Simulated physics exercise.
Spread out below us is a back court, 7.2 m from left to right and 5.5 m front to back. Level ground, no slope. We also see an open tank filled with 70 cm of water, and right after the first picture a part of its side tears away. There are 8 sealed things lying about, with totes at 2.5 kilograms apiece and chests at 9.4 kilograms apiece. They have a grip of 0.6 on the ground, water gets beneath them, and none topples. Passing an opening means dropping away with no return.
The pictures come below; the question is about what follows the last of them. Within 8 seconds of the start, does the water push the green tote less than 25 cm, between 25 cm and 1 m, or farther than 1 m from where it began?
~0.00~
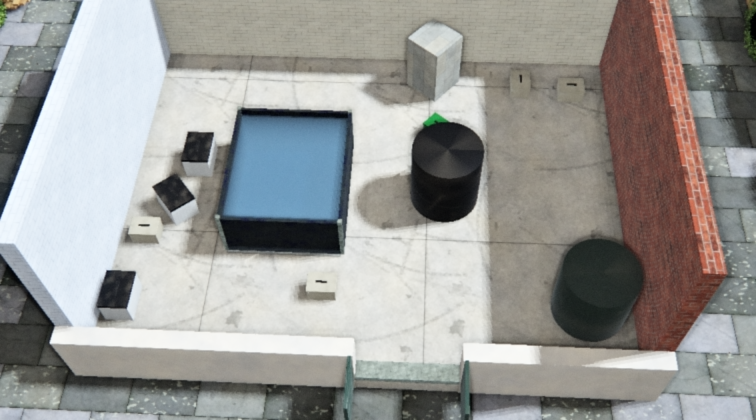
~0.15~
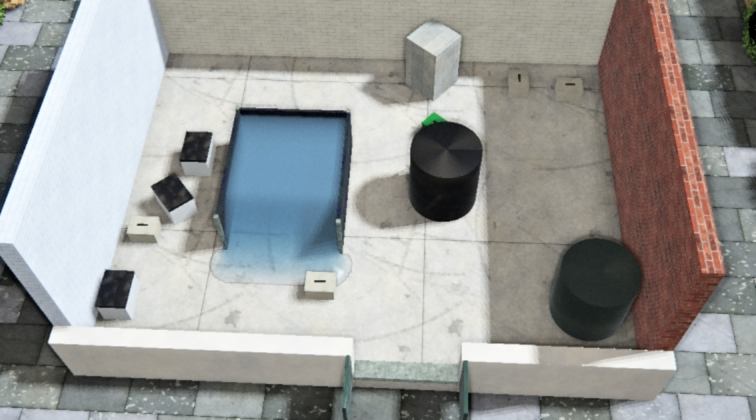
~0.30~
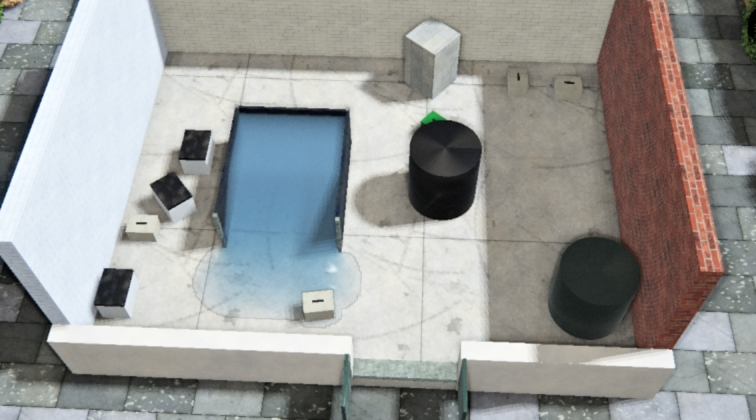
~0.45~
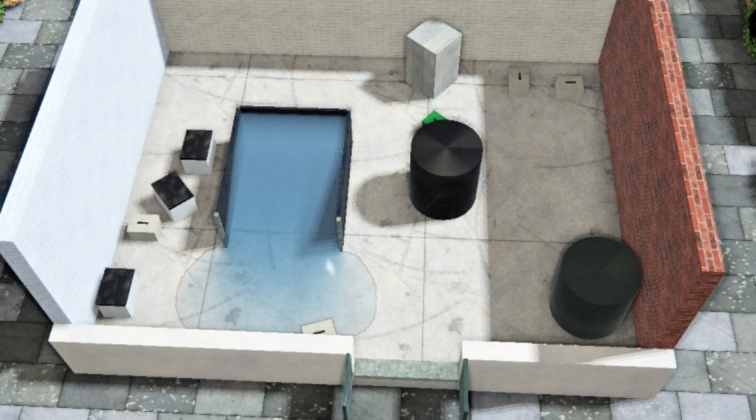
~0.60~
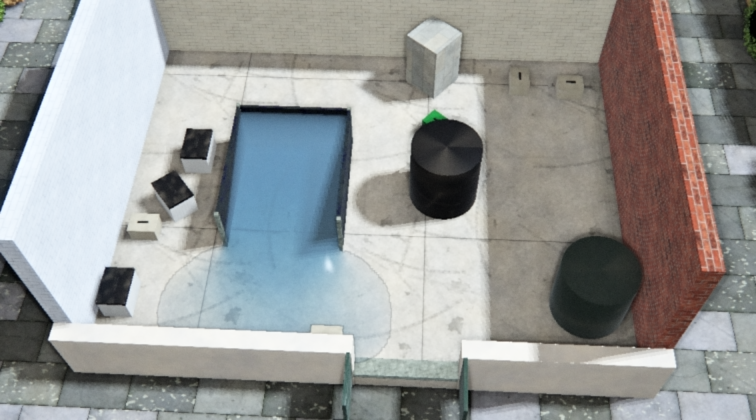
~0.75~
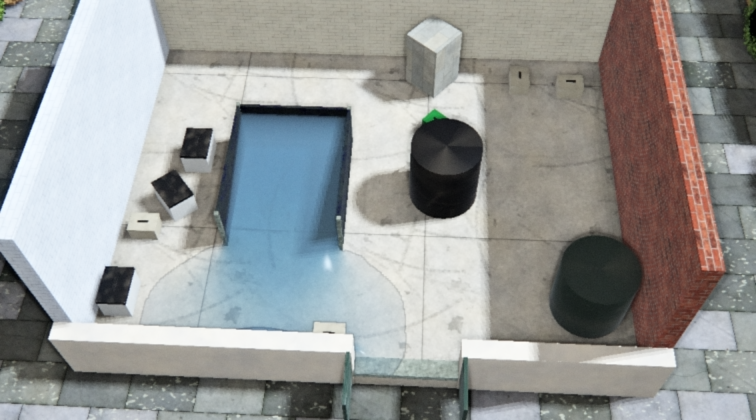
Between 25 cm and 1 m.
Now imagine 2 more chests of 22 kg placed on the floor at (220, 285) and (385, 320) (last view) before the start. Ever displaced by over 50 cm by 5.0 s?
Lab note - in order: Above threshold / above threshold.
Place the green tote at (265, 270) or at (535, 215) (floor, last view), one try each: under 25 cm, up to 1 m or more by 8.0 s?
At the first spot it winds up far off; at the second it winds up far off.
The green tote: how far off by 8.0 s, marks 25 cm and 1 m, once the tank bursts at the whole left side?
What happens next is that the green tote gets swept a long way.
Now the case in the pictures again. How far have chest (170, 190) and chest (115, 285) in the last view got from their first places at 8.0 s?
First 350 cm, then 450 cm.
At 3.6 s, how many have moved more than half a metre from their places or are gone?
By that time the total stands at 5.
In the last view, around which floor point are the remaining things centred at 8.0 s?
At about (395, 102).
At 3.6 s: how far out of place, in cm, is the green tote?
About 0 cm out of place.
After 1.6 s the green tote is near (438, 121), 0.0 m from its start, aground; 1 of 8 are out; 0 afloat.
After 3.6 s the green tote is near (438, 121), 0.0 m from its start, aground; 1 of 8 are out; 3 afloat.
After 5.6 s the green tote is near (438, 121), 0.0 m from its start, aground; 1 of 8 are out; 4 afloat.
After 8.0 s the green tote is near (465, 146), 0.7 m from its start, afloat; 1 of 8 are out; 6 afloat.
